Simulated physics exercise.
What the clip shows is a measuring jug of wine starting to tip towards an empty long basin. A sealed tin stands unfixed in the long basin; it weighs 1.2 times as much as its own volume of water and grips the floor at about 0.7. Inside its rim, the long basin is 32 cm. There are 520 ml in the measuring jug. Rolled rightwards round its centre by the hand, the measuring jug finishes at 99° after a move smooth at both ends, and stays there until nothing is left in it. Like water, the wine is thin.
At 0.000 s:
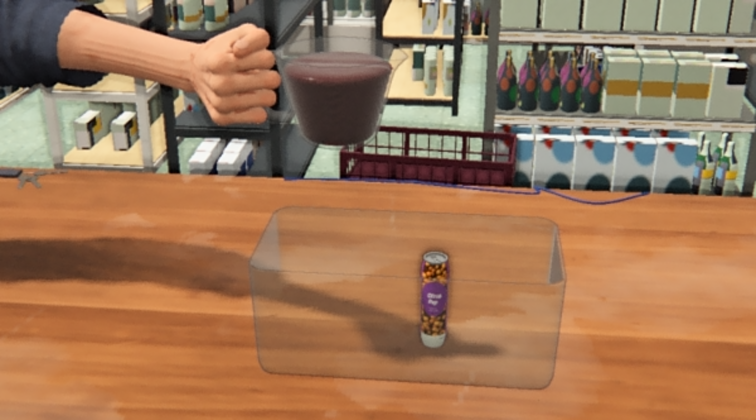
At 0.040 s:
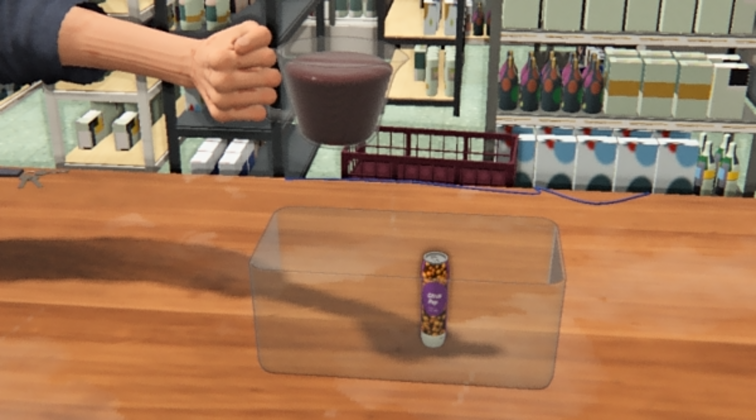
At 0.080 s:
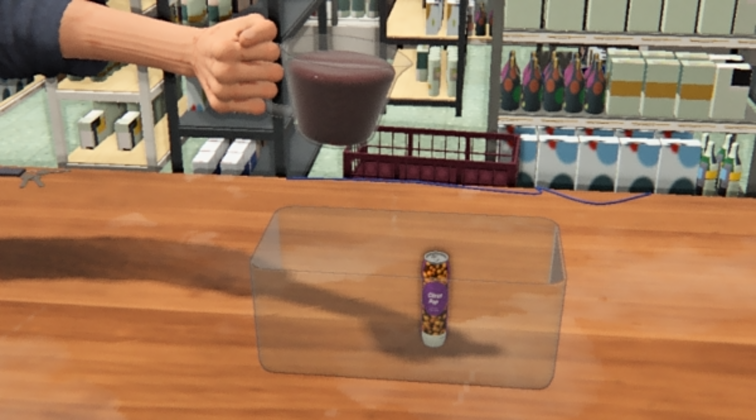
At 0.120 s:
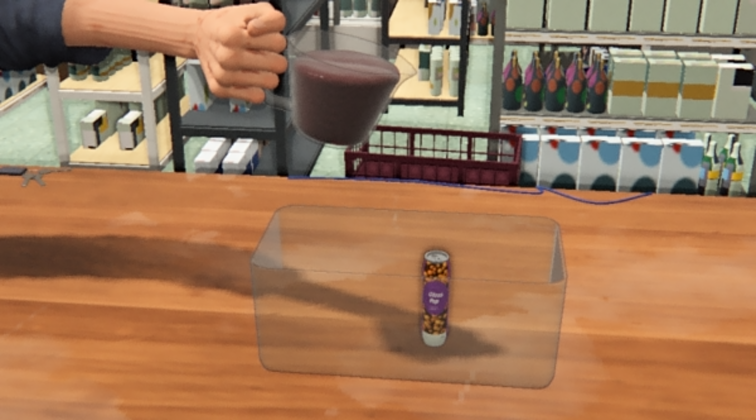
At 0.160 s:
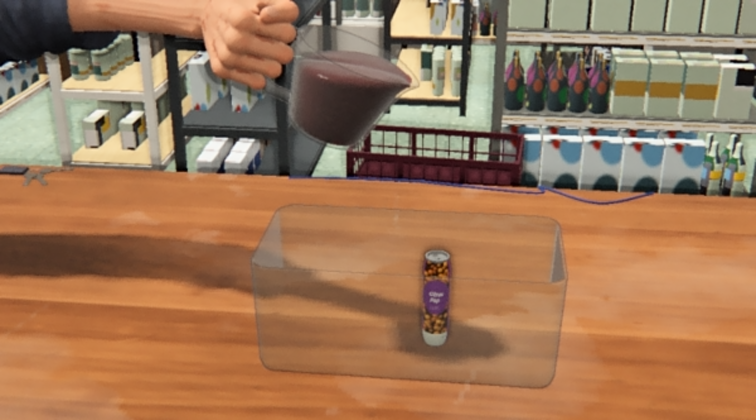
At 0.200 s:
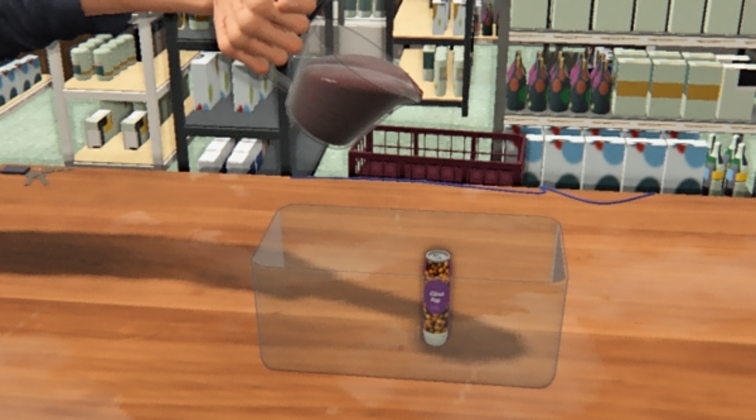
A hand tilts a clear jug of dark wine rightwards above a long clear basin.
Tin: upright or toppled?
Still erect.
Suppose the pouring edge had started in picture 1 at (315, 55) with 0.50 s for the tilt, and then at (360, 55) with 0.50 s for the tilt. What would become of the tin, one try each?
Run one: It does not tip. Run two: It tumbles.
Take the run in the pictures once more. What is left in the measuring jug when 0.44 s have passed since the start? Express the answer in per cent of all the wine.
Around 32 percent.
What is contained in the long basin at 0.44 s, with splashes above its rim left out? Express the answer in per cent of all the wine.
Roughly 26 percent of it.
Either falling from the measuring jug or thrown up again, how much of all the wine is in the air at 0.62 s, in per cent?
Near 12 in a hundred.
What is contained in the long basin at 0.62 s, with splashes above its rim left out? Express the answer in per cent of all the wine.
Some 84 percent of the total.
By 0.44 s the tilt is 96° and 31 per cent is still to pour; the tin stands where it began.
By 0.62 s the tilt is 99° and 4 per cent is still to pour; the tin stands where it began.
By 0.80 s the tilt is 99° and 0 per cent is still to pour; the tin stands where it began.
By 1.00 s the tilt is 99° and 0 per cent is still to pour; the tin stands where it began.
At rest the tin stands where it began.
